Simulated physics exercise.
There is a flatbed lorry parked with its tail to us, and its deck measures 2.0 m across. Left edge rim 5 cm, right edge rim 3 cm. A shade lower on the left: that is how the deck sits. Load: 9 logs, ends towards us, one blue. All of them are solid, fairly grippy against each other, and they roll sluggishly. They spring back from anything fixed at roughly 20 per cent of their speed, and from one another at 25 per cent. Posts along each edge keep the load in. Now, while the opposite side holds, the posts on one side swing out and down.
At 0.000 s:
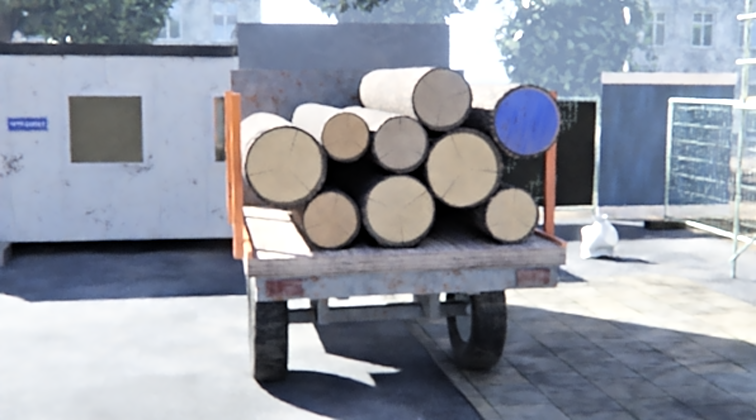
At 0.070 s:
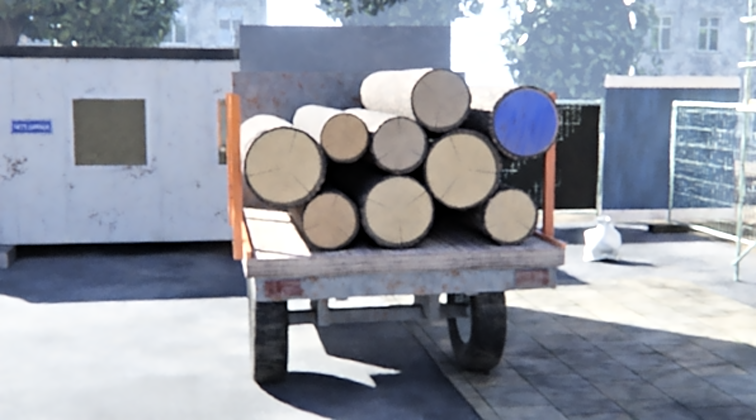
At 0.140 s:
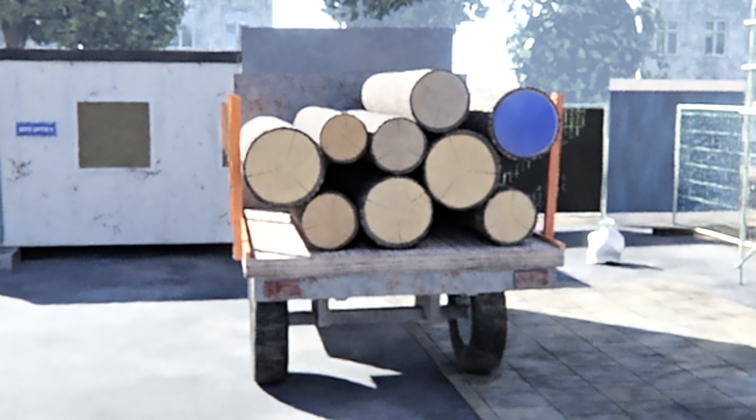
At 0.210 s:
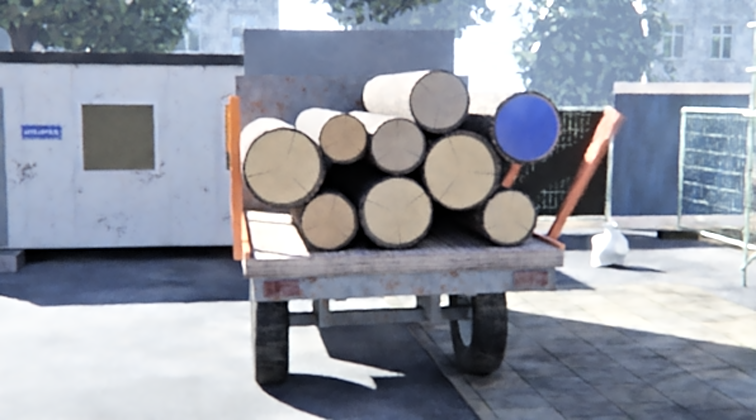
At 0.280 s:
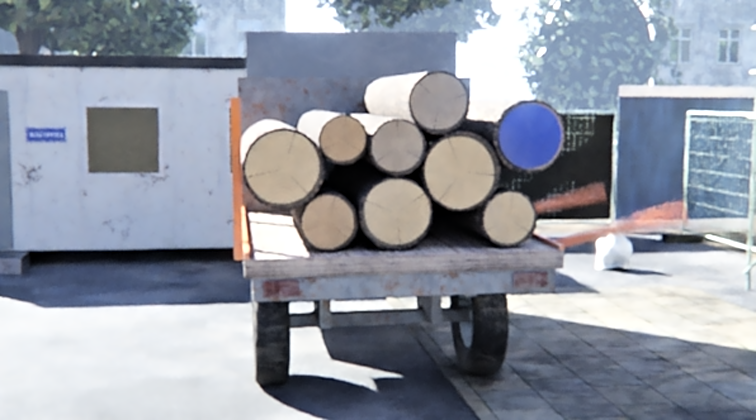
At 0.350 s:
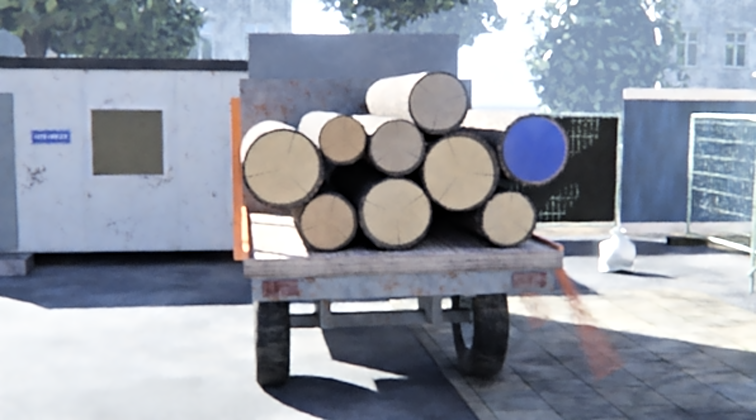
A parked flatbed lorry holds logs as its right posts swing outward and down.
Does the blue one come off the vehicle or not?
Watch the blue one - it comes away.
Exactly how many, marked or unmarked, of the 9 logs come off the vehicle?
The exact total comes out at 1.
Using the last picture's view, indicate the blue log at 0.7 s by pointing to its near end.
Roughly at (587, 218) in the last picture.
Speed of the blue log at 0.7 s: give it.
I'd put it near 2.0 m/s.
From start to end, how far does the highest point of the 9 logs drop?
Comparing start and end, it's lower by about 0 cm.
After 0.7 s, blue is dropping off the right side; 1 of 9 is off.
After 0.9 s, blue is dropping off the right side; 1 of 9 is off.
At rest (3.0 s), blue is on the ground to the right; 1 of 9 is off.
